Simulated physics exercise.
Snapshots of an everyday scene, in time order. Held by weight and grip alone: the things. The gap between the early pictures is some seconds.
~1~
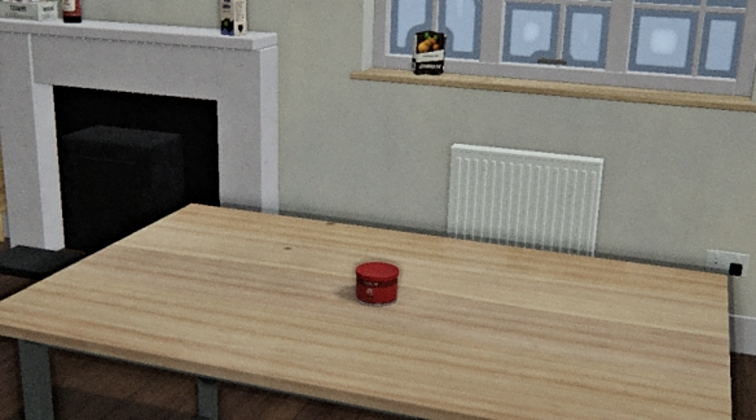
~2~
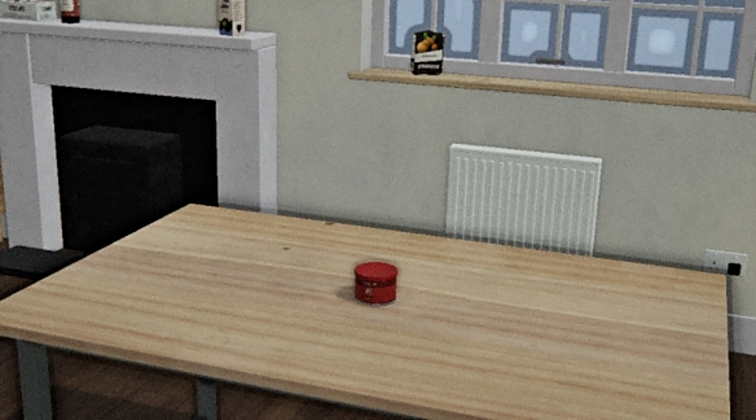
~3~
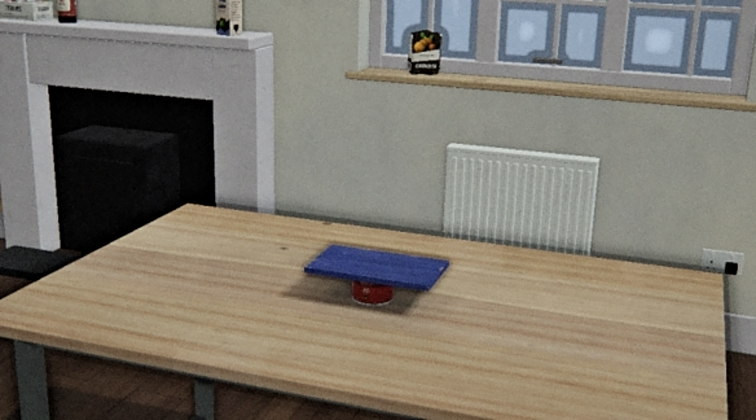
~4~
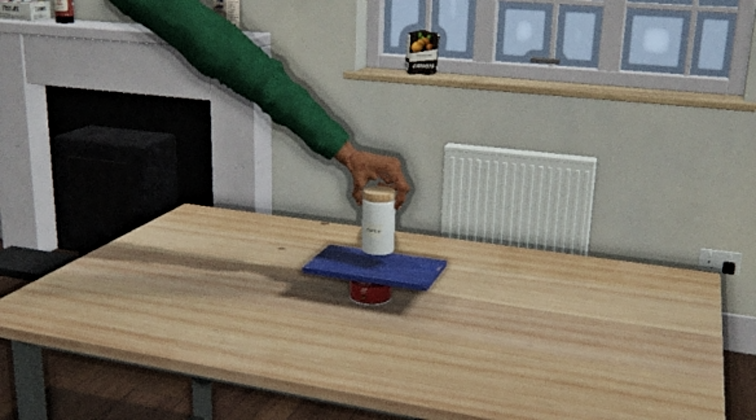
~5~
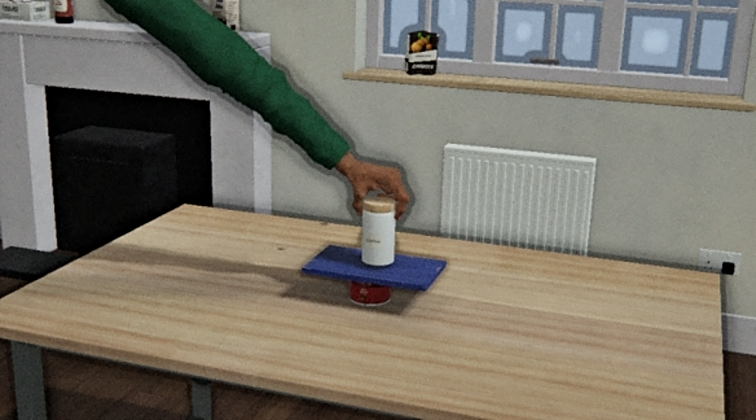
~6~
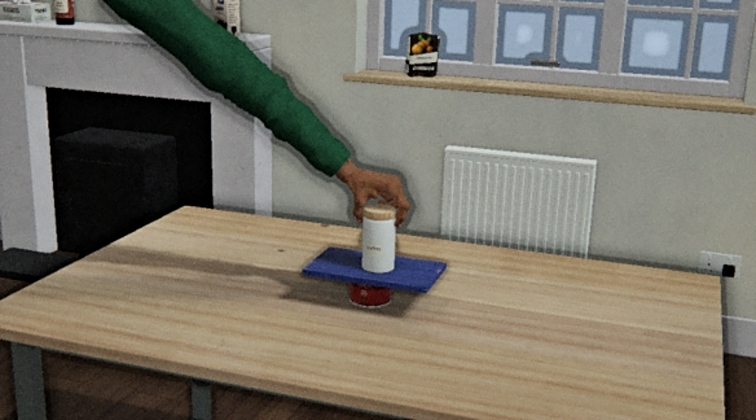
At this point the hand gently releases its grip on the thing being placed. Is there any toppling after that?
No, the stack survives.
Then, 0.70 s past the last view, nothing moves.
Then, 1.70 s past the last view, white jar resting near (379, 239).
Finally, all 3 still in place. Final places as the last picture's camera would see them, white jar near (379, 239). The stack holds.
